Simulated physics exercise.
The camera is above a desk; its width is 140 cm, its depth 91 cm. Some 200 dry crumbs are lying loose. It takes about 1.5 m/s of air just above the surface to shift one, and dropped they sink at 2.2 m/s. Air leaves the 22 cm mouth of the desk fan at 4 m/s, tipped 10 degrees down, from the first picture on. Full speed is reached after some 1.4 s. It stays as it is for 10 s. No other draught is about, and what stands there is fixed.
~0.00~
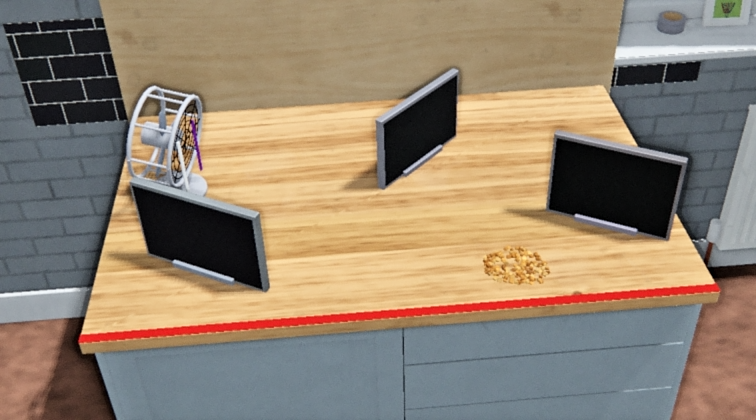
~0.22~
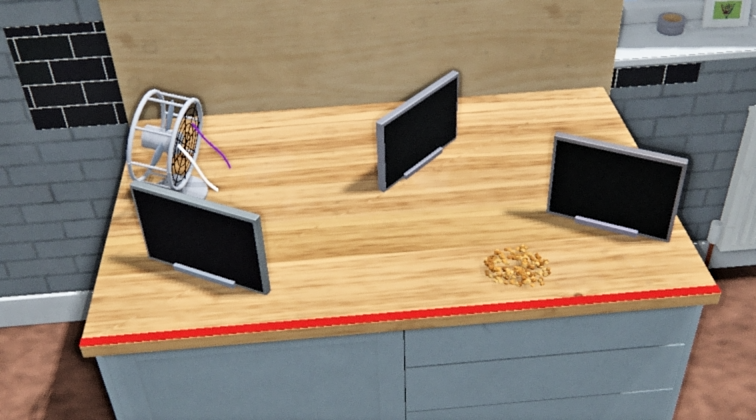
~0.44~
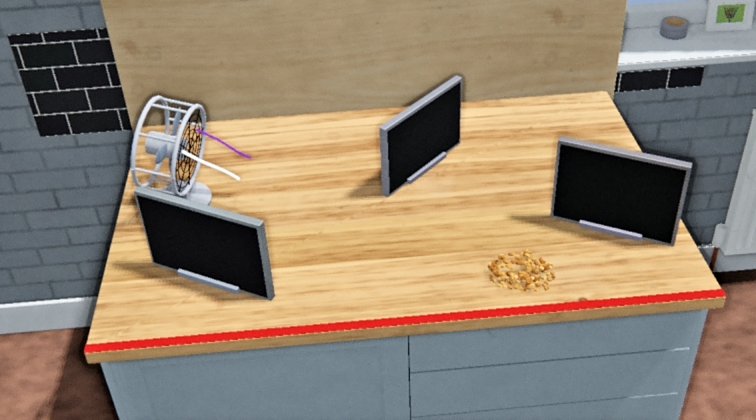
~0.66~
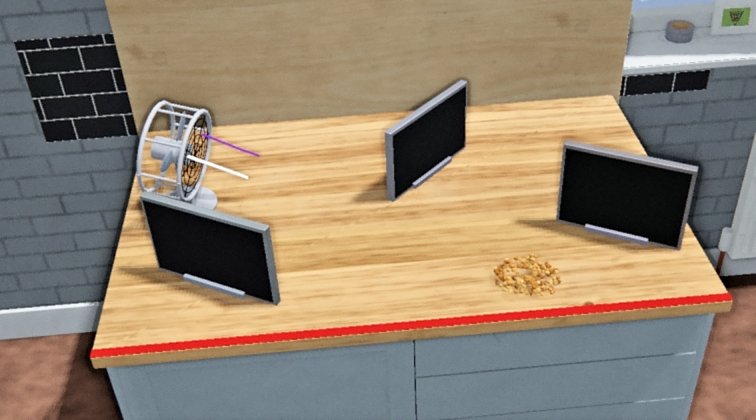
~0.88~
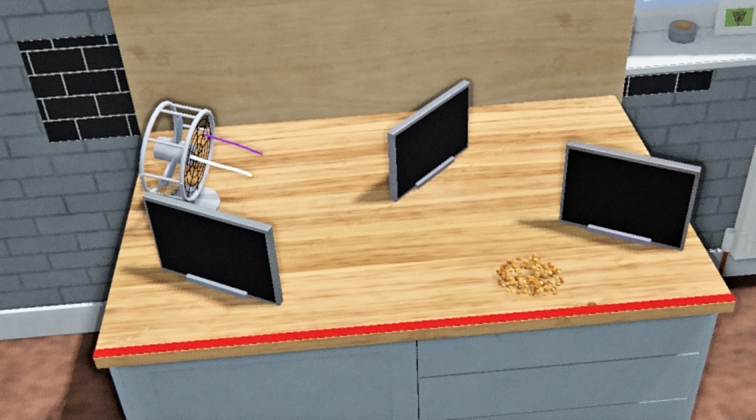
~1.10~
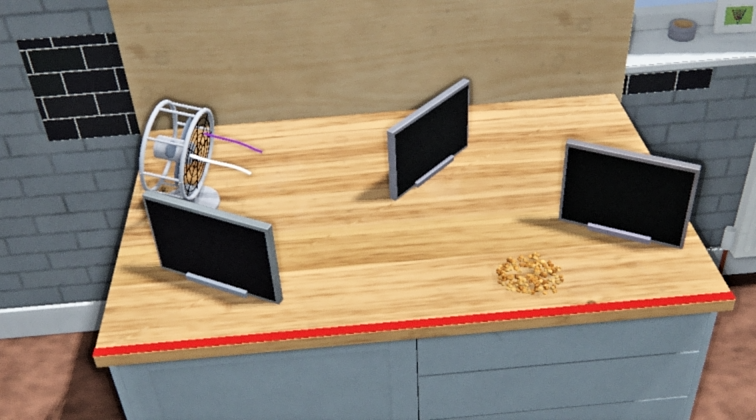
A purple ribbon and a white one swing outward from the mouth of the desk fan at the left and stretch to the right, across the wooden top. They then stay out with slight wavering, while the loose crumbs and the three dark screens remain still and the view shifts slightly.
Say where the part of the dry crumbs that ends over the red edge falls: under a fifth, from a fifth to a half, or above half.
Of the dry crumbs, above half end over the red edge.
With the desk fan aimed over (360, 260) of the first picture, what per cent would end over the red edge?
Then about 80 %.
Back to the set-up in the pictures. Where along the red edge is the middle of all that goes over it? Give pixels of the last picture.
At about (621, 310).
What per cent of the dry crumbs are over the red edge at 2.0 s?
Some 100 per cent.
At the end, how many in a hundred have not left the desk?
About 0 %.
After 2.0 s, 0 % are on the move or not yet settled, 100 % are over the red edge.
After 3.2 s, 0 % are on the move or not yet settled, 100 % are over the red edge.
After 5.5 s, 0 % are on the move or not yet settled, 100 % are over the red edge.
After 10.0 s, at the end, 100 % are over the red edge.
